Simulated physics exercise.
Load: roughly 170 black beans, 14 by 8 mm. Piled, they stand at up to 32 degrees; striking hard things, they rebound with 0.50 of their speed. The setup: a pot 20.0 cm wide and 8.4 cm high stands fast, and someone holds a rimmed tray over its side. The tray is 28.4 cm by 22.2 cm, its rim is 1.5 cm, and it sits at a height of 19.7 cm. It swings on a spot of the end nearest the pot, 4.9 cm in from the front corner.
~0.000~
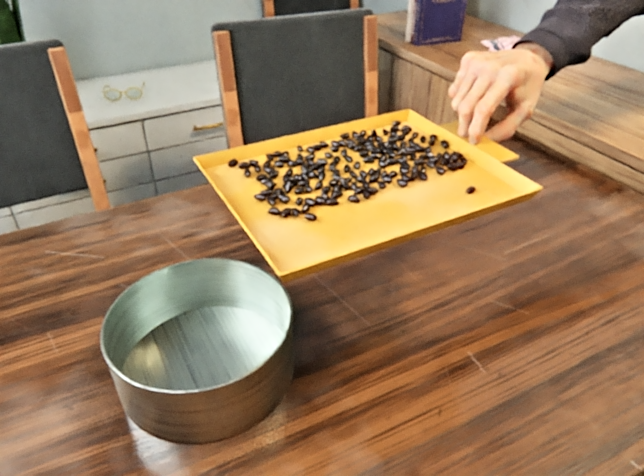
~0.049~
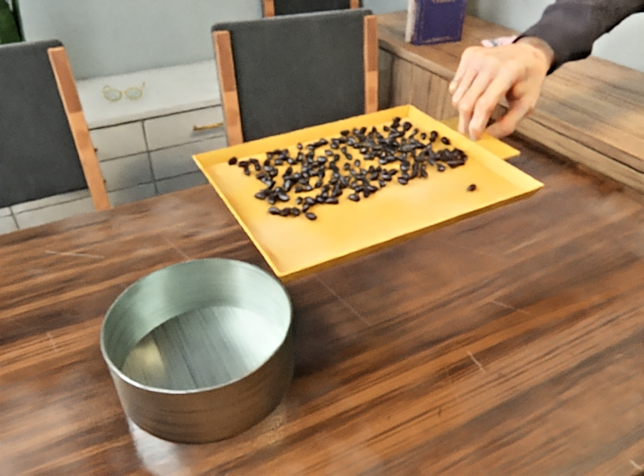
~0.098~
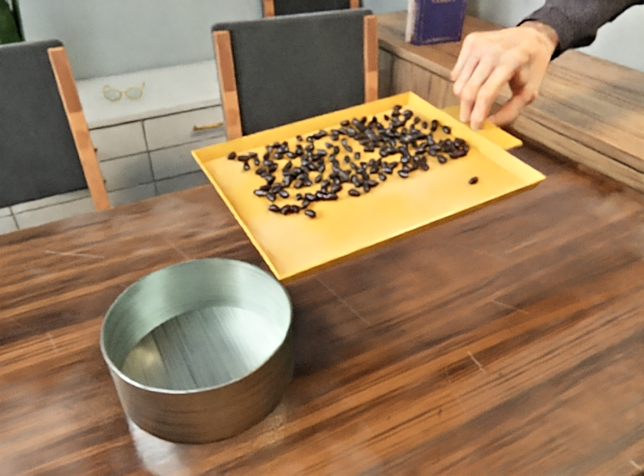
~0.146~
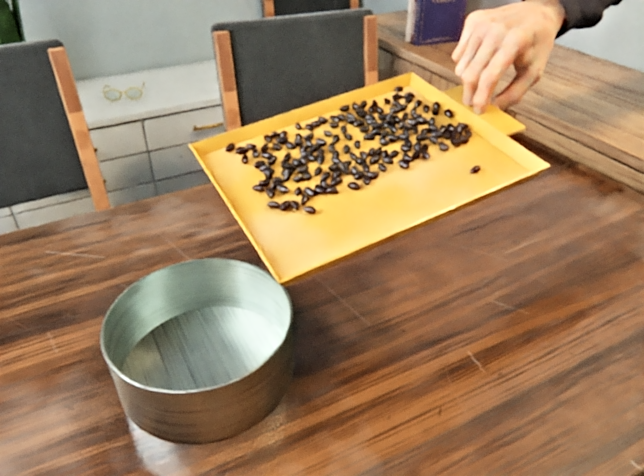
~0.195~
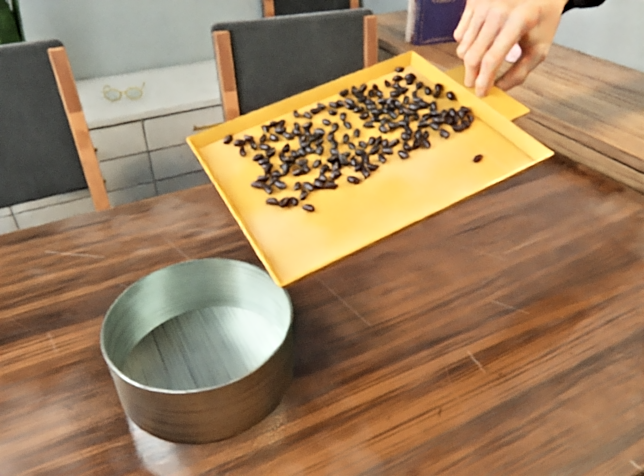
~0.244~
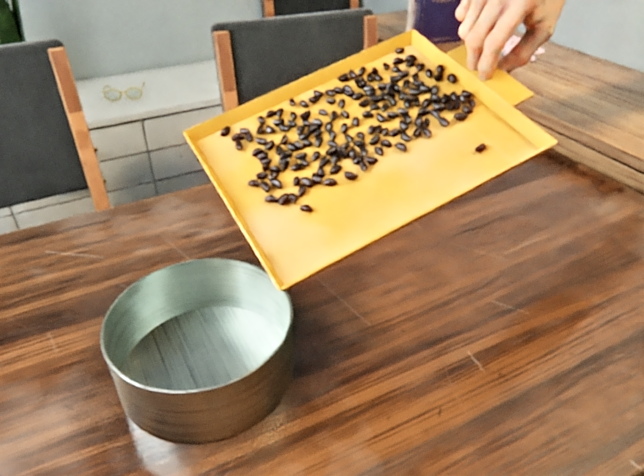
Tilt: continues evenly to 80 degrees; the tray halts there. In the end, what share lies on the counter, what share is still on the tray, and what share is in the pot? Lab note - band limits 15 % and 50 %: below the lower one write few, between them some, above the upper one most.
Counter = most; tray = few; pot = few.
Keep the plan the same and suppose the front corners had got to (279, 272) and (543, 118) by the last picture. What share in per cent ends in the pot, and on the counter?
Per cent by place - pot 75, counter 25.
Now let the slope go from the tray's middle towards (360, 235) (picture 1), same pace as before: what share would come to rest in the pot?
That would be close to 0 per cent.
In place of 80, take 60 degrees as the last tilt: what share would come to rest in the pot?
In that case it comes to about 5 in a hundred.
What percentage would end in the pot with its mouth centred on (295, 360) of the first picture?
90 %.
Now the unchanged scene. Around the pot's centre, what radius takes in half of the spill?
Distance: Roughly 20 cm.
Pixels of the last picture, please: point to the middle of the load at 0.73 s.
Close to pixel (273, 316).
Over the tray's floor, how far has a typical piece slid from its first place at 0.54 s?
By then it sits near 8 cm from where it began.
After 0.54 s, tilt 50 degrees; the tray holds 100 %, the pot 0 %.
After 0.73 s, tilt 69 degrees; the tray holds 45 %, the pot 0 %.
After 1.04 s, tilt 80 degrees; the tray holds 0 %, the pot 0 %.
At rest (2.4 s), counter 100 %, tray 0 %, pot 0 %.
